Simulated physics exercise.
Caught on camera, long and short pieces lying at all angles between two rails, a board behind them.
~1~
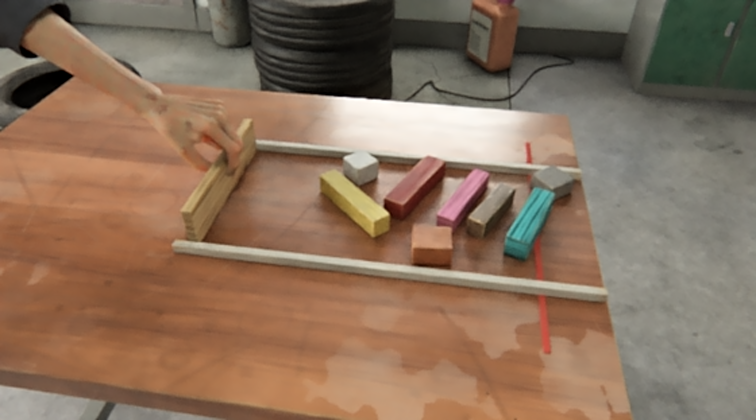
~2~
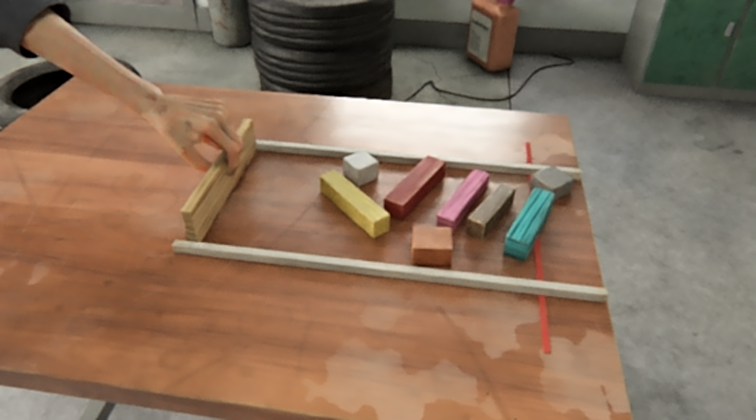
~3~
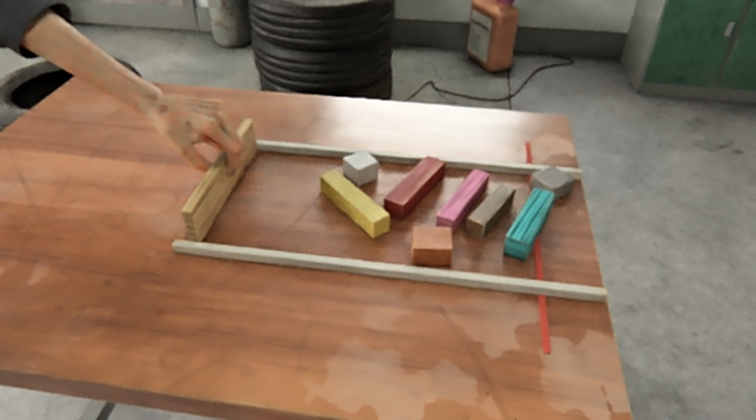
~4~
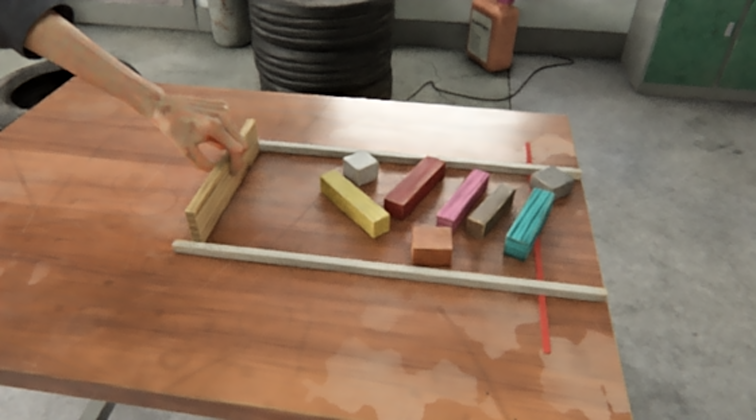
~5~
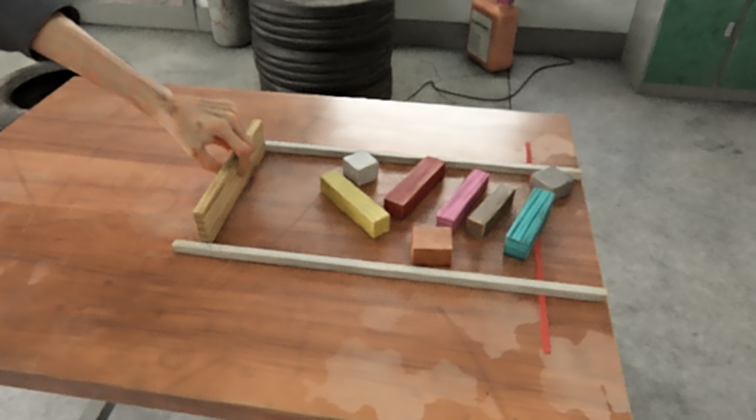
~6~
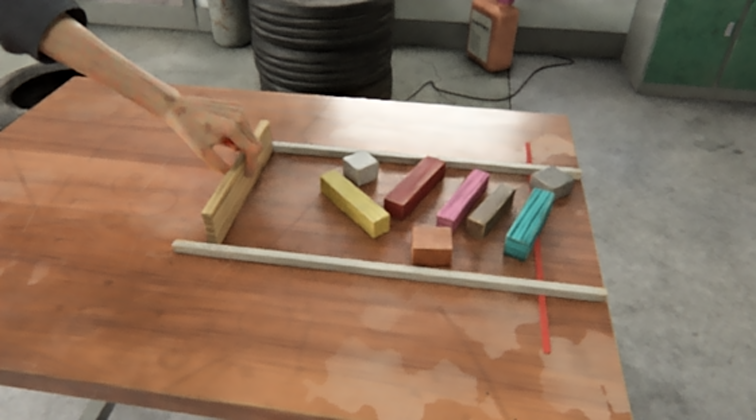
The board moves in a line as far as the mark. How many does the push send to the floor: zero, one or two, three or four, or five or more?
The number that fall off is three or four.
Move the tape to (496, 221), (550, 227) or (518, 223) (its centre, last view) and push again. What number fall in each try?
It would be 0, 4 and 2.
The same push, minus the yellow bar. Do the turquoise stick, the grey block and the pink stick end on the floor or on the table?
The turquoise stick falls; the grey block is lost; the pink stick is kept.
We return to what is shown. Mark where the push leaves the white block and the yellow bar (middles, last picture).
About (547, 179), and the other about (548, 230).
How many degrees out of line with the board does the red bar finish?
Near 10 degrees.
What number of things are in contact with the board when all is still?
In contact: 2.
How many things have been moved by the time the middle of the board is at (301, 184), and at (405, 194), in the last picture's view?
The counts are 0 and 5.
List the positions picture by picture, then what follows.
Grey block (552, 183); turquoise stick (530, 223); brown bar (492, 210); board (224, 177); tape (535, 225), in the first picture.
Turquoise stick (530, 223); board (224, 177), in the second picture.
Brown bar (492, 211); yellow bar (353, 202), in the third picture.
Grey block (551, 184); white block (361, 168), in the fourth picture.
Turquoise stick (530, 223); pink stick (464, 200), in the fifth picture.
Grey block (551, 184); turquoise stick (530, 223); brown bar (492, 211); board (242, 178); tape (535, 225), in the sixth picture.
Early on, none off yet; grey block at rest near (551, 184); turquoise stick at rest near (530, 223); brown bar at rest near (492, 211).
Finally, the number that fall off is three or four; lost, pink stick, brown bar, turquoise stick and grey block.
